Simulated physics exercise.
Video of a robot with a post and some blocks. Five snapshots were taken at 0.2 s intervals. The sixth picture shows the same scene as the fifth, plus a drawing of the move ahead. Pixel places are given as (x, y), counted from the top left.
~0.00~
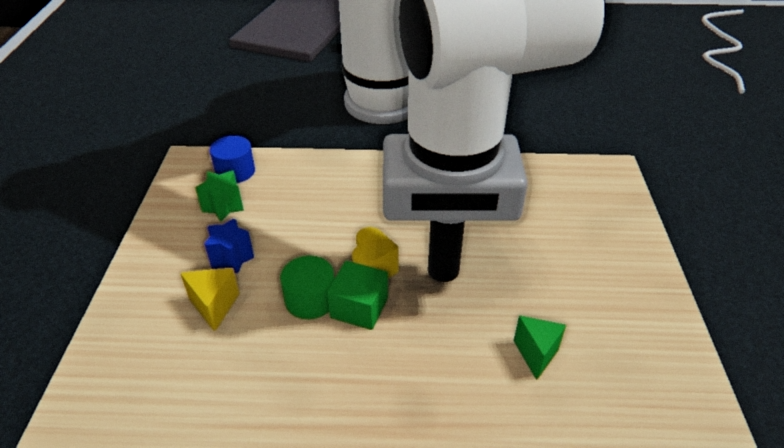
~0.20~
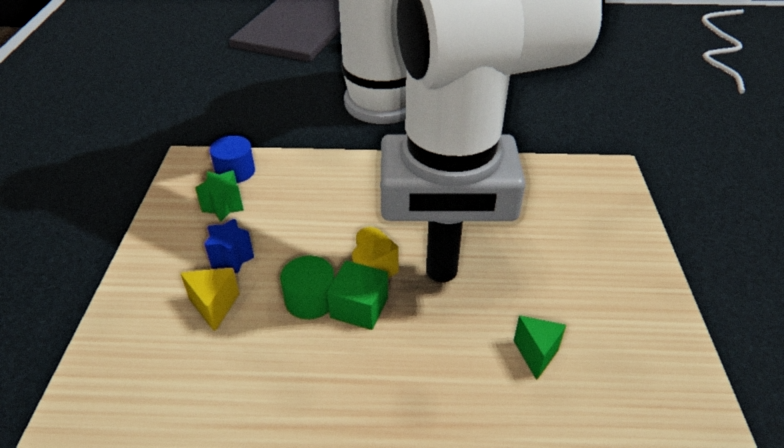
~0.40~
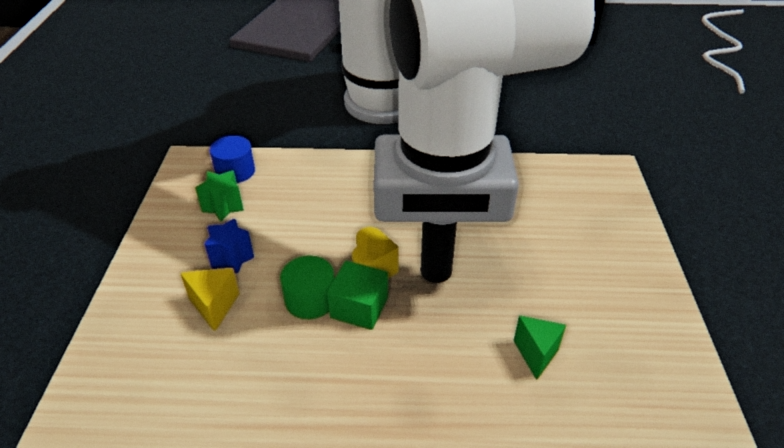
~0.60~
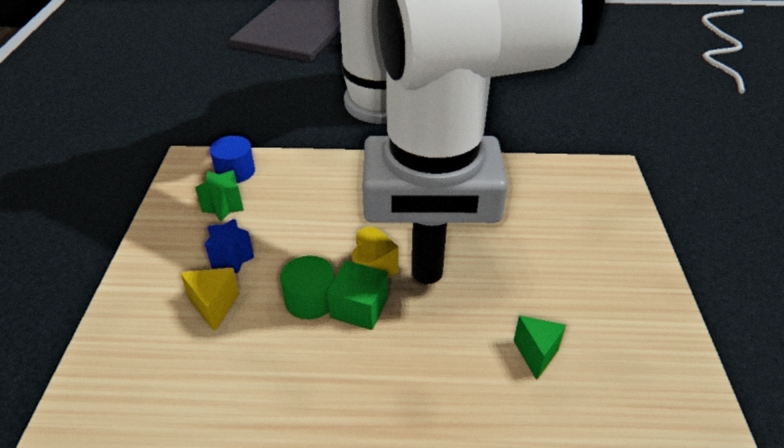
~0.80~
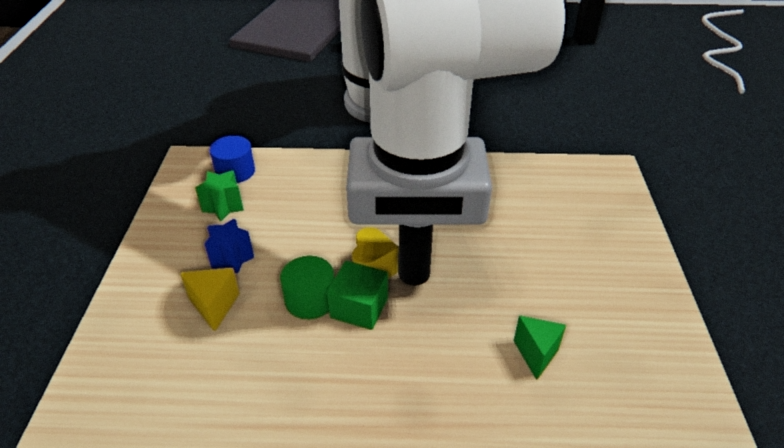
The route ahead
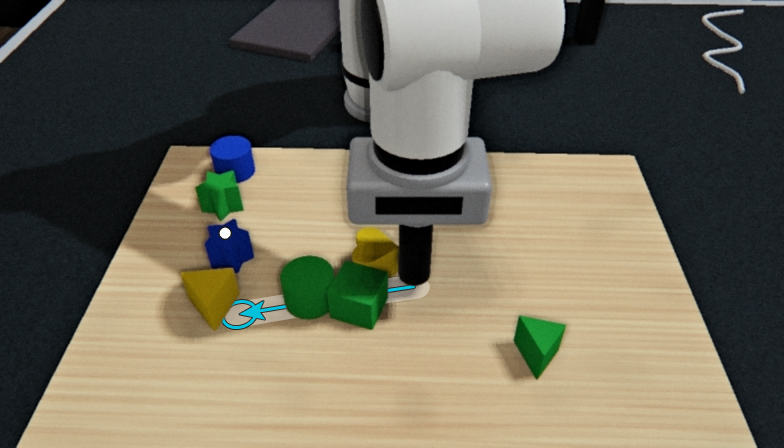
The robot's black post slid a short way left across the wooden board, closing in on the yellow heart and green square, while all the blocks stayed where they were.
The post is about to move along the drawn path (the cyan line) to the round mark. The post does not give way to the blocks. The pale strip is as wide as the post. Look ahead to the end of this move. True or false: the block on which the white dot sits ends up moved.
That claim is false.
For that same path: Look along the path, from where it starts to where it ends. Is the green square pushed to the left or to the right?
So, looking from the first point of the path to the last, the green square moves leftwards.
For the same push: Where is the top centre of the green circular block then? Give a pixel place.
Its top face will be centred at roughly (192, 281).
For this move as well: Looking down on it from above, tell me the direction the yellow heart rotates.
From the top, the block rotates clockwise.
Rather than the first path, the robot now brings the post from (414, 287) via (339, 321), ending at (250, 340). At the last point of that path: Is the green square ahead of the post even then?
I believe so.
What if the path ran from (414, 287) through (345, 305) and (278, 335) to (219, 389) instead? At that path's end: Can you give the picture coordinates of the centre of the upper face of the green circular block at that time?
Roughly at (256, 279).
Drawn move, from (414, 287) to (239, 314); the dot is on the blue star-shaped block.
On the path given first. One third of the way, post (355, 283); green circular block (269, 277); green square (319, 299), turned 30° anticlockwise; yellow heart (363, 242), turned 25° clockwise.
Two thirds of the way, post (295, 292); green circular block (249, 280); green square (287, 314), turned 90° anticlockwise; yellow heart (363, 242), turned 25° clockwise.
At the end, post (236, 302); blue star-shaped block still; green circular block (192, 281); green square (280, 317), turned 110° anticlockwise; yellow heart (363, 242), turned 25° clockwise.
